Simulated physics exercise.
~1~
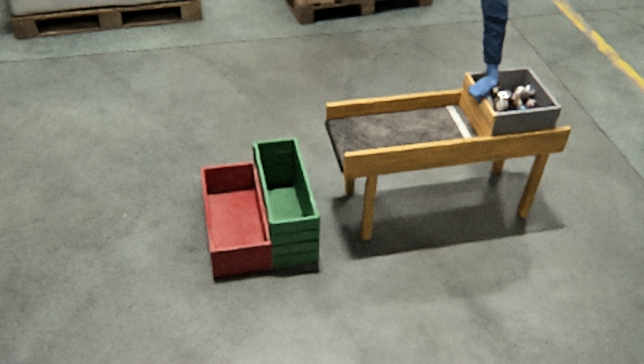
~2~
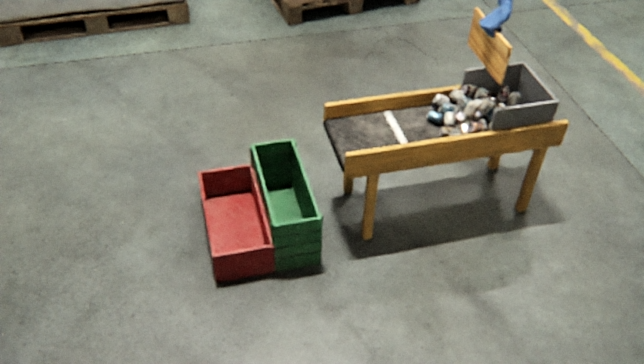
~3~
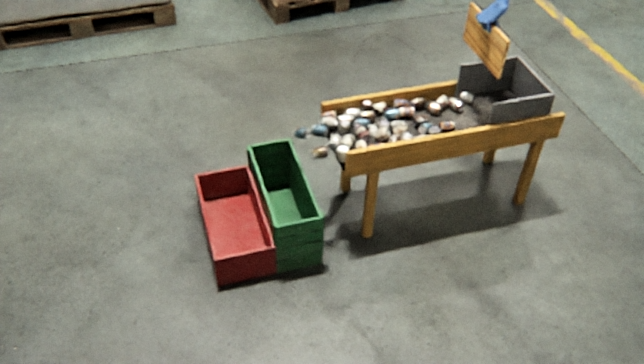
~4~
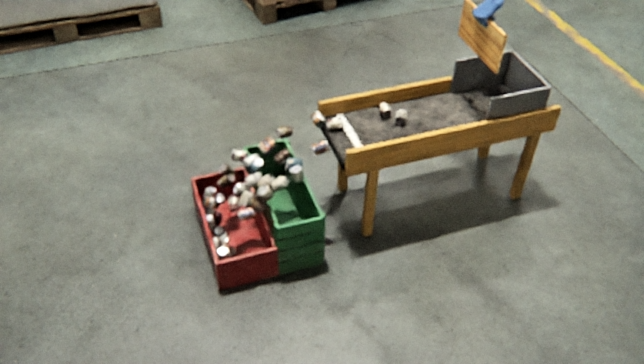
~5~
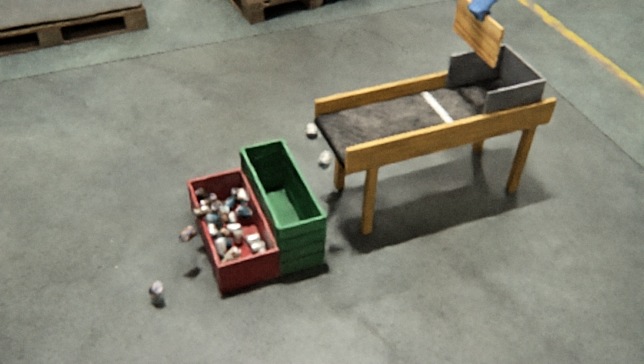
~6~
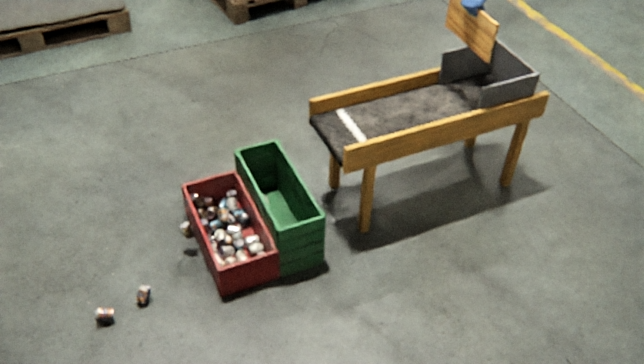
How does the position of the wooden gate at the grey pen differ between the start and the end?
At the start the gate stands down against the front of the grey pen, holding the cans in. By the end it is held up above the pen, leaving the way onto the belt open.
